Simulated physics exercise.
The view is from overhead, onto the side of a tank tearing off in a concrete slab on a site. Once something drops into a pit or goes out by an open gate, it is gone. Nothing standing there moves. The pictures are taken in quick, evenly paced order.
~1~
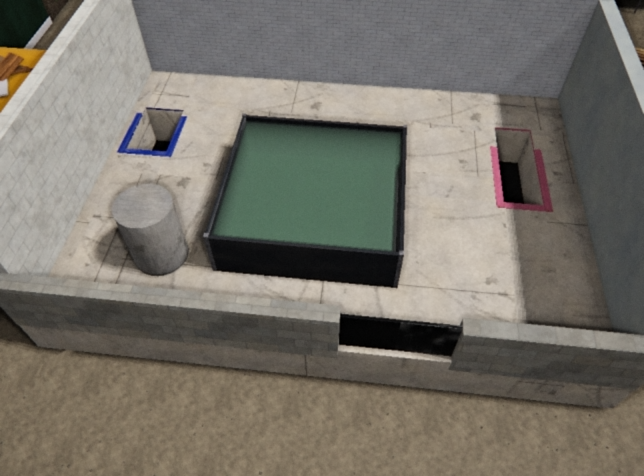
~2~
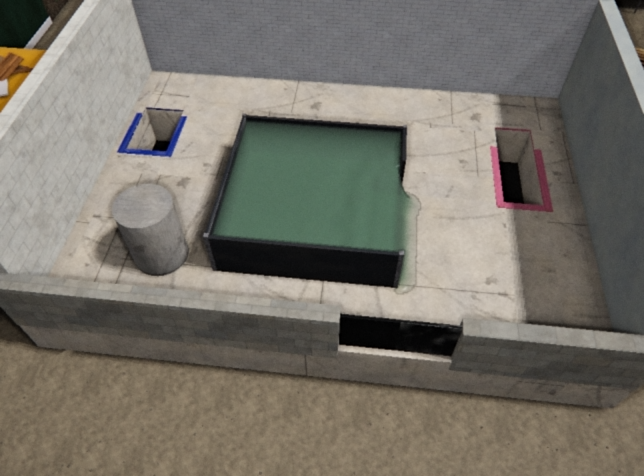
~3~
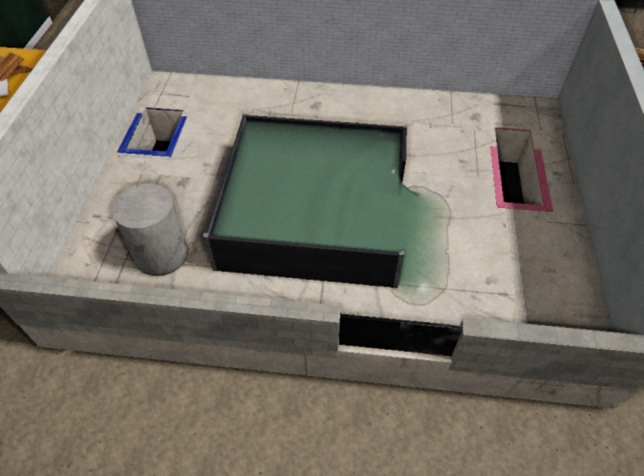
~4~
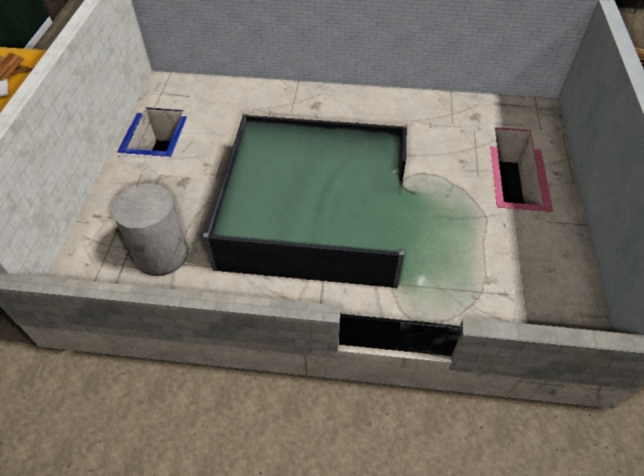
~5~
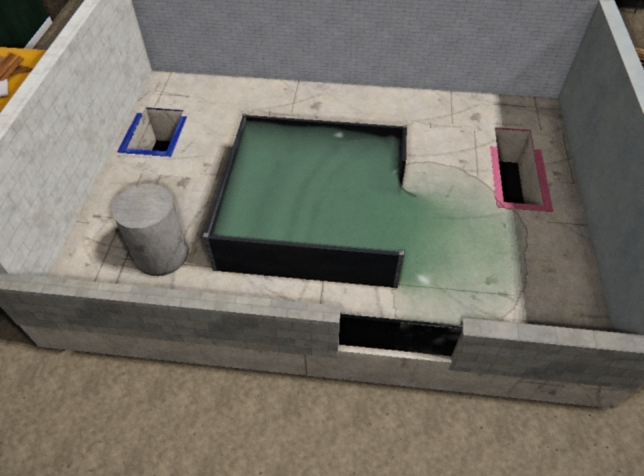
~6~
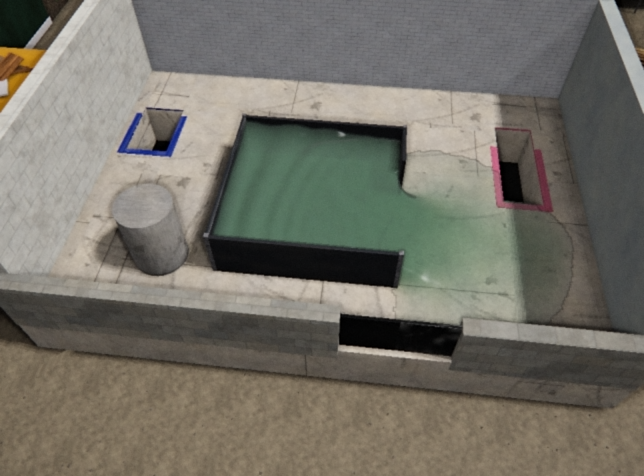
A square tank of green water sat still on a pale slab inside low walls, then water poured out through a gap in its right side and spread across the floor toward the right.
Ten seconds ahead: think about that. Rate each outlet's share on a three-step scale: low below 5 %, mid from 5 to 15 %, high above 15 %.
Scale: Gate - low, pink pit - high, blue pit - low.
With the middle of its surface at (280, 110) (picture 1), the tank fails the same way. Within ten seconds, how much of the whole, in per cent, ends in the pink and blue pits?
Shares - pink: 55 in a hundred; blue: 0 in a hundred.
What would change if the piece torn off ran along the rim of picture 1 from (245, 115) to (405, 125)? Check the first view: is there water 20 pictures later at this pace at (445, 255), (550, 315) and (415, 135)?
Well, the first is missed by the spill, the next missed by the spill, the last hit by the spill.
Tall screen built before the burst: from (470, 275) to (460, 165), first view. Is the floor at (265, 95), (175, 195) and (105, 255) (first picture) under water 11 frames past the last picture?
In order: Dry; dry; dry.
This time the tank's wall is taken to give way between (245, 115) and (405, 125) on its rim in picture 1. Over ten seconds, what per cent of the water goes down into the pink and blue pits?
Pink takes 30 in a hundred, blue takes 30 in a hundred.
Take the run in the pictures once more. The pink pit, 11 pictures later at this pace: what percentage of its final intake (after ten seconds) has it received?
Roughly 10 percent.
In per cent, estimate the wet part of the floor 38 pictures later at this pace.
Close to 65 %.
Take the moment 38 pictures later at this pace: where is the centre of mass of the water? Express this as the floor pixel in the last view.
Estimate: (401, 235).
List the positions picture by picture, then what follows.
Still water in the water tank at (314, 181), in the first frame.
The front is at (402, 288), out from the gap at (397, 228), in the second frame.
Water pours out at (397, 229) and has run to (427, 297), in the third frame.
Water pours out at (397, 229) and has run to (453, 311), in the fourth frame.
The front is at (519, 228), out from the gap at (397, 230), in the fifth frame.
Water pours out at (397, 229) and has run to (564, 237), in the sixth frame.
A moment on, water covers 25 % of the floor; the gate 0 %, the pink pit 2 %, the blue pit 0 %.
Next, water covers 30 % of the floor; the gate 0 %, the pink pit 4 %, the blue pit 0 %.
Then, water covers 35 % of the floor; the gate 0 %, the pink pit 13 %, the blue pit 0 %.
Later, water covers 65 % of the floor; the gate 0 %, the pink pit 29 %, the blue pit 0 %.
In the end, water covers 100 % of the floor; the gate 0 %, the pink pit 43 %, the blue pit 3 %.
